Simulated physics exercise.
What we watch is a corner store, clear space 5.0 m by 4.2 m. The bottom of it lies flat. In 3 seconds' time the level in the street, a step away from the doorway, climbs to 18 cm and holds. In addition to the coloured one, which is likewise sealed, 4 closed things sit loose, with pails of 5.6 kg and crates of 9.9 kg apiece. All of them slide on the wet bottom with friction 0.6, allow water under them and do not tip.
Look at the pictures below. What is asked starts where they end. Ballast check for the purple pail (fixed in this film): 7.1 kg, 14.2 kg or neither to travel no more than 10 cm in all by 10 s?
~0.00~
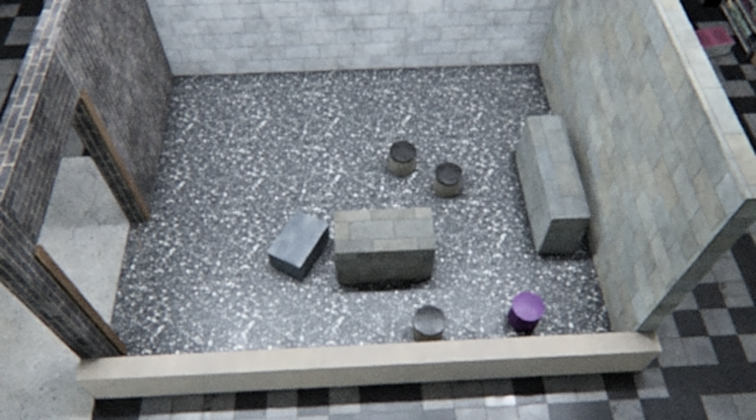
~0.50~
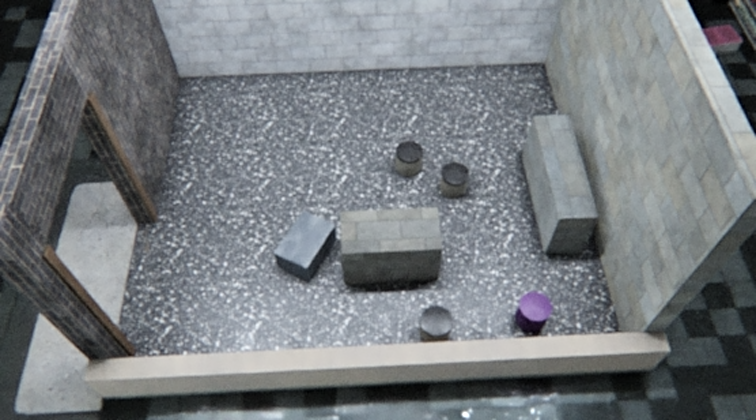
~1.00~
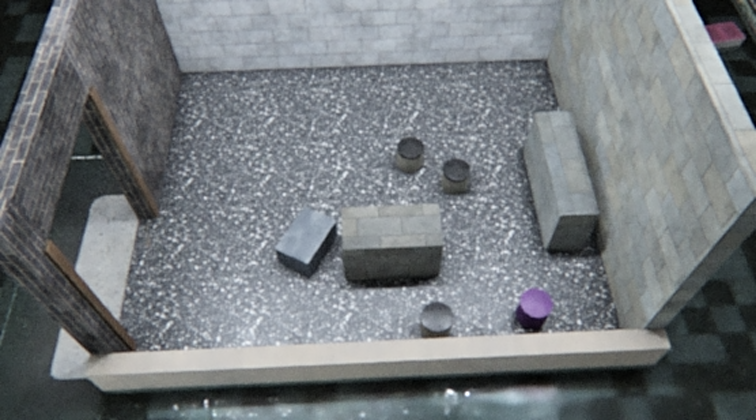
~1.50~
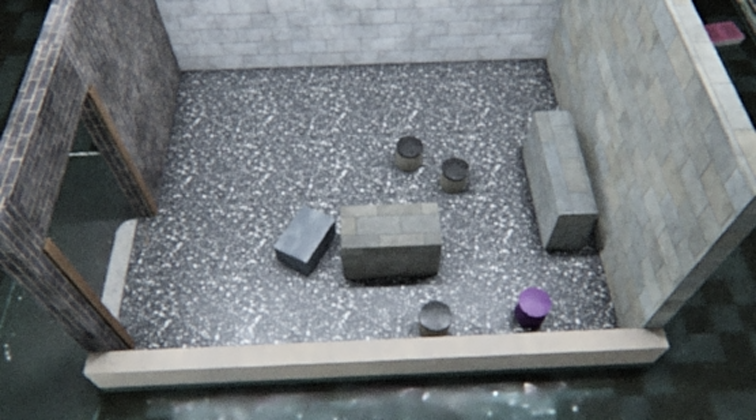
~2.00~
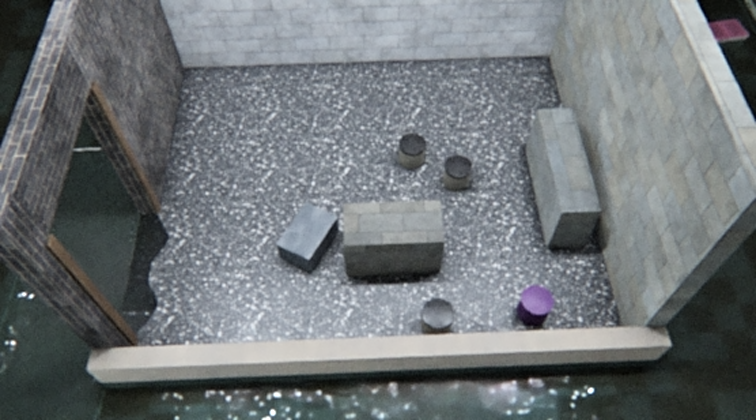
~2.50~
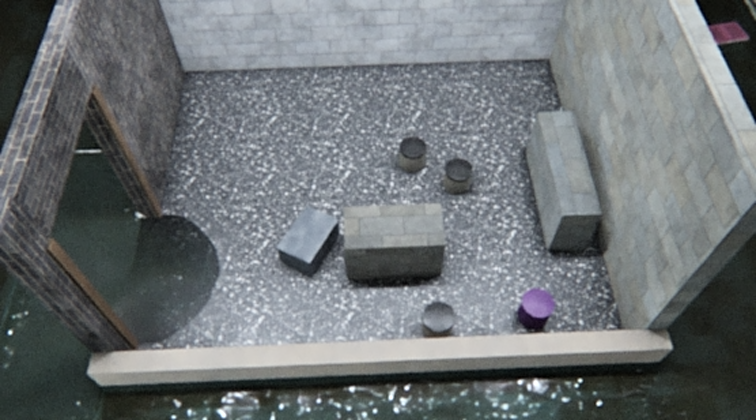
I reckon the answer is the heavier of the two.
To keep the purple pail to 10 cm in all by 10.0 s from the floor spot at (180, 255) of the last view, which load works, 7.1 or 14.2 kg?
Note: None OK.
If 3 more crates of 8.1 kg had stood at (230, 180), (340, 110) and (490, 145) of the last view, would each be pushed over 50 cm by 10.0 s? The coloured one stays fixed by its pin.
Taking them in order, the first is inside the line, the second inside the line and the third beyond the line.
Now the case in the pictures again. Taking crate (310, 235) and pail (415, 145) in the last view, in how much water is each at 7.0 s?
Around 4 cm and 4 cm.
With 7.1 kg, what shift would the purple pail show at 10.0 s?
Close to 80 centimetres.
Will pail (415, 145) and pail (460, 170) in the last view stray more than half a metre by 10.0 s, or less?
The first is within the mark and the second is within the mark.
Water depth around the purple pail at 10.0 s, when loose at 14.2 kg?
About 10 cm.
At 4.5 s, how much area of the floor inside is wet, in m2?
About 7.5 m2 is covered.
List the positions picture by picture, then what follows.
The purple pail at (528, 306) rests on the ground; water covers 0.0 m2; 0 of 5 have shifted, in the first frame.
The purple pail at (536, 306) rests on the ground; 0.0 m2 under water; 0 of 5 have shifted, in the second frame.
The purple pail at (536, 303) rests on the ground; water covers 0.0 m2; 0 of 5 have shifted, in the third frame.
The purple pail at (535, 302), on the bottom; water covers 0.0 m2; 0 of 5 have shifted, in the fourth frame.
The purple pail at (537, 300) rests on the ground; 0.1 m2 under water; 0 of 5 have shifted, in the fifth frame.
The purple pail at (538, 303) rests on the ground; water covers 0.8 m2; 0 of 5 have shifted, in the sixth frame.
After 3.5 s the purple pail would be 0 cm from its start with 7.1 kg and 0 cm from its start with 14.2 kg; 0 cm of water round it then.
After 4.5 s the purple pail would be 0 cm from its start with 7.1 kg and 0 cm from its start with 14.2 kg; 0 cm of water round it then.
After 7.0 s the purple pail would be 33 cm from its start with 7.1 kg and 0 cm from its start with 14.2 kg; 6 cm of water round it then.
After 10.0 s the purple pail would be 71 cm from its start with 7.1 kg and 0 cm from its start with 14.2 kg; 10 cm of water round it then.
